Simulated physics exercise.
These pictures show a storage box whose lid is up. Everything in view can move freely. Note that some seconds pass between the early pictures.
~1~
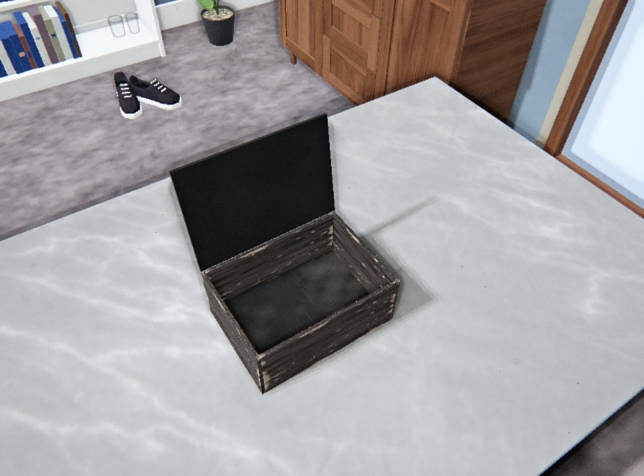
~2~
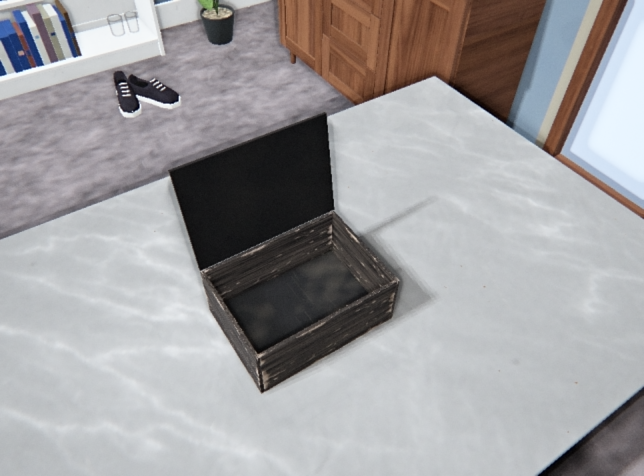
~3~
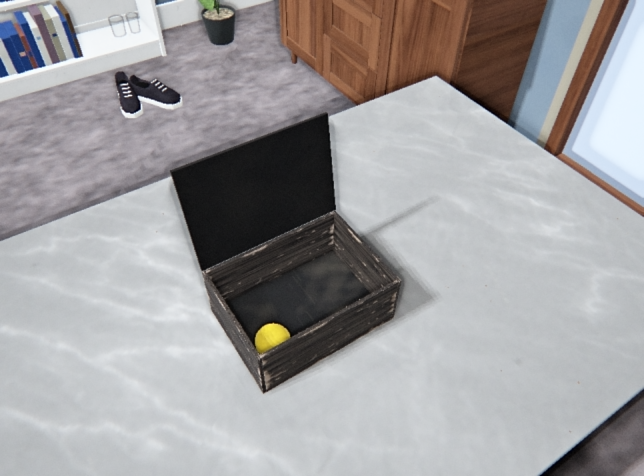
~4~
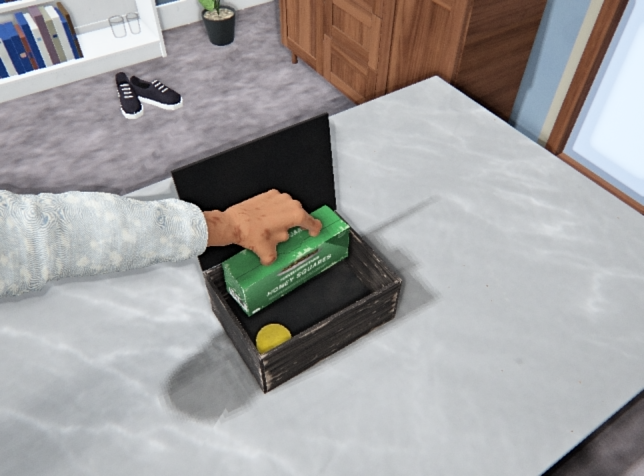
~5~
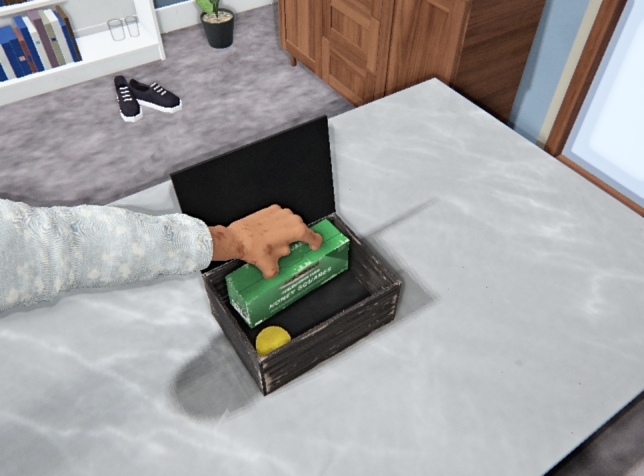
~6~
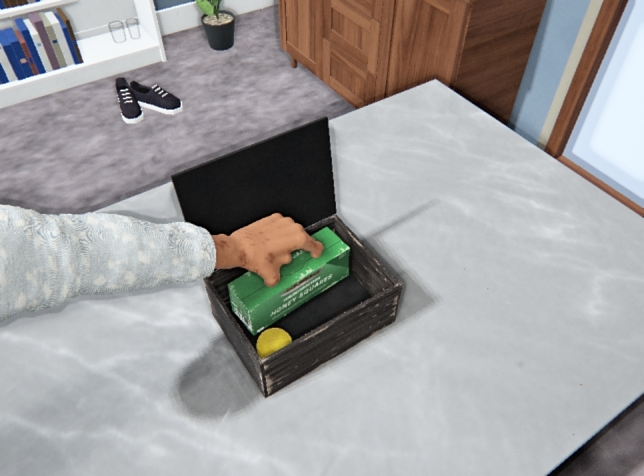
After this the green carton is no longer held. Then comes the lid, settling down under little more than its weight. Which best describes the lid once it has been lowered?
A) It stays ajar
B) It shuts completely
It shuts completely.
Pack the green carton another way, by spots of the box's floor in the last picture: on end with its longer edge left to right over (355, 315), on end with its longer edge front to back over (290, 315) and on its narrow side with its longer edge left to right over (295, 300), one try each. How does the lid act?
In case one it remains open, in case two it remains open and in case three it ends up closed.
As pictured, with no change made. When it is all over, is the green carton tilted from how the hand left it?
Looking at the last picture, it sits at an angle.
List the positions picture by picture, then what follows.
In the first picture, the last thing is not in view yet.
In the second picture, the last thing is not in view yet.
In the third picture, the last thing is not in view yet.
The fourth picture shows on its way; green carton (288, 259).
The fifth picture shows on its way; green carton (290, 272).
The sixth picture shows in place under the hand; green carton (291, 279).
Then, 1.20 s on from there, lid starting down; green carton turned 46° from how it was put near (284, 288); yellow lemon shifted a little.
Then, 1.80 s on from there, lid 41° above the rim; green carton turned 45° from how it was put near (283, 287); yellow lemon shifted a little.
In the end, lid shut; toppled in the box, green carton; yellow lemon unmoved. At the end, from the last picture's camera, green carton near (283, 287).
